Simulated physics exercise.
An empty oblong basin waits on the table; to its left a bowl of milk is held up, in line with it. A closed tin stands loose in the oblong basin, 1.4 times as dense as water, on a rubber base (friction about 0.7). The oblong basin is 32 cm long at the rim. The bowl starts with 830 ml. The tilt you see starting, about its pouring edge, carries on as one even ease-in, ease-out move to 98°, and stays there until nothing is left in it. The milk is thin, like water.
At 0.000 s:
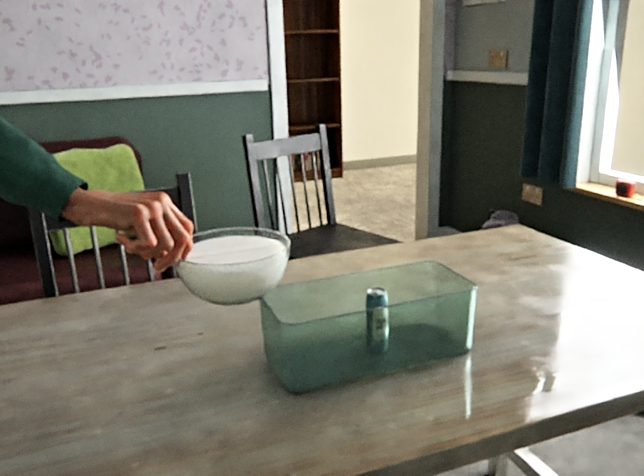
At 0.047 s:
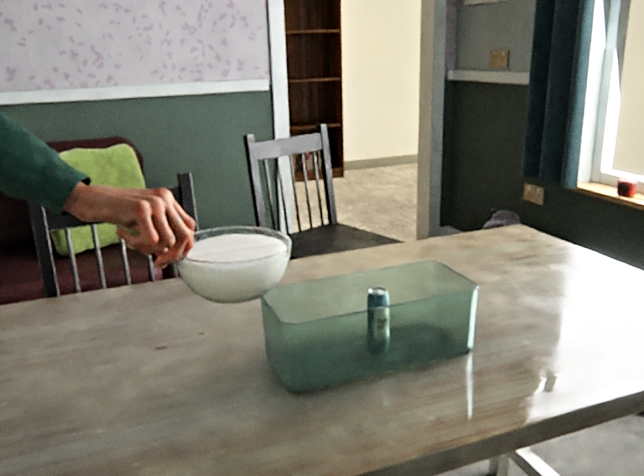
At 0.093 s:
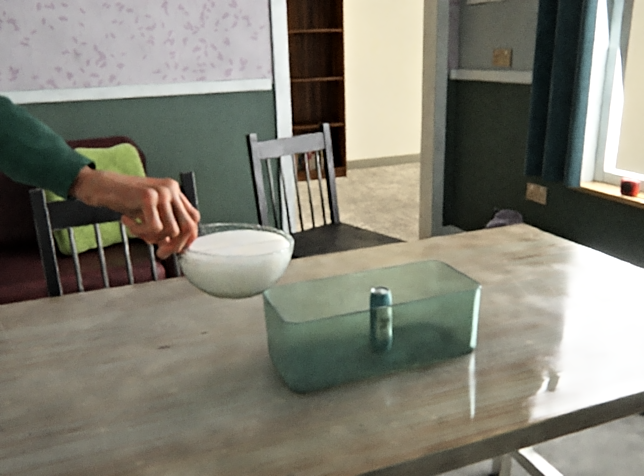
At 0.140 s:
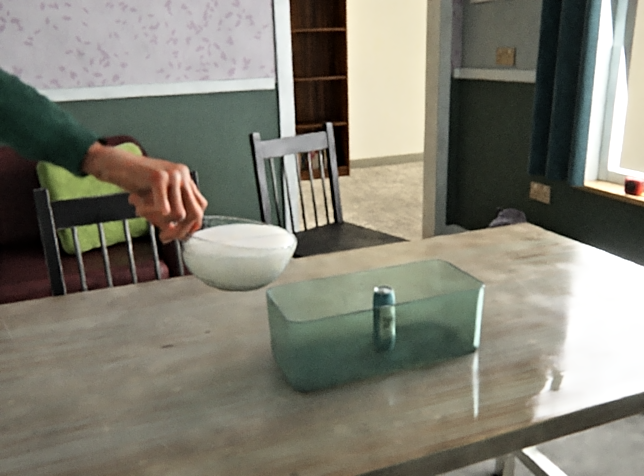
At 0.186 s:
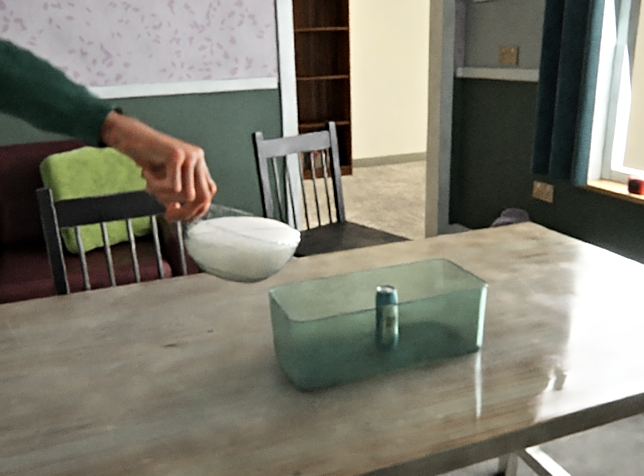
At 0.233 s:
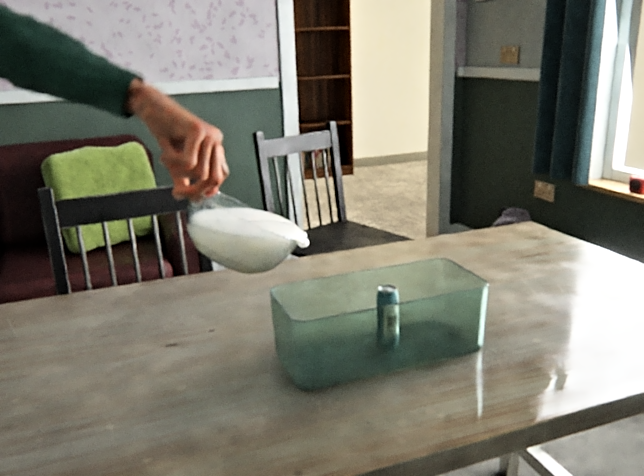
A hand in a green sleeve holds a clear glass bowl of milk above a pale wooden table, left of an empty, greenish oblong basin with a small tin standing inside. The view looks slightly down across a room with dark chairs, a lime cushion and a bright window at right, drifting very slightly. The hand rises and tilts the bowl rightward, and white milk reaches over its edge.
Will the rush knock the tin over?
It falls.
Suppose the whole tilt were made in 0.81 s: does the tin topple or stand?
The tin goes over.
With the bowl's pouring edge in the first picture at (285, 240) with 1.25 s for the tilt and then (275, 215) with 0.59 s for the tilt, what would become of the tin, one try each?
First it stays up; then it topples.
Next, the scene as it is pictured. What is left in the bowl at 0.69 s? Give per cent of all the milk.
About 0 per cent.
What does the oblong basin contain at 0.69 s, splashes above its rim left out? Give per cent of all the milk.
Some 92 per cent.
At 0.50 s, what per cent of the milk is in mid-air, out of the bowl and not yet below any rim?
Some 56 per cent.
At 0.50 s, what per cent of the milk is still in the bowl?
About 26 per cent.
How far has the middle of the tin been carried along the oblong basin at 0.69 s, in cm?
Some 2 cm.
Then, 0.50 s in, the tilt is 90° and 26 per cent is still to pour; the tin stands where it began.
Then, 0.69 s in, the tilt is 98° and 0 per cent is still to pour; the tin leans 17°.
Then, 0.89 s in, the tilt is 98° and 0 per cent is still to pour; the tin lies on its side.
Then, 1.11 s in, the tilt is 98° and 0 per cent is still to pour; the tin lies on its side.
Finally, the tin lies on its side.
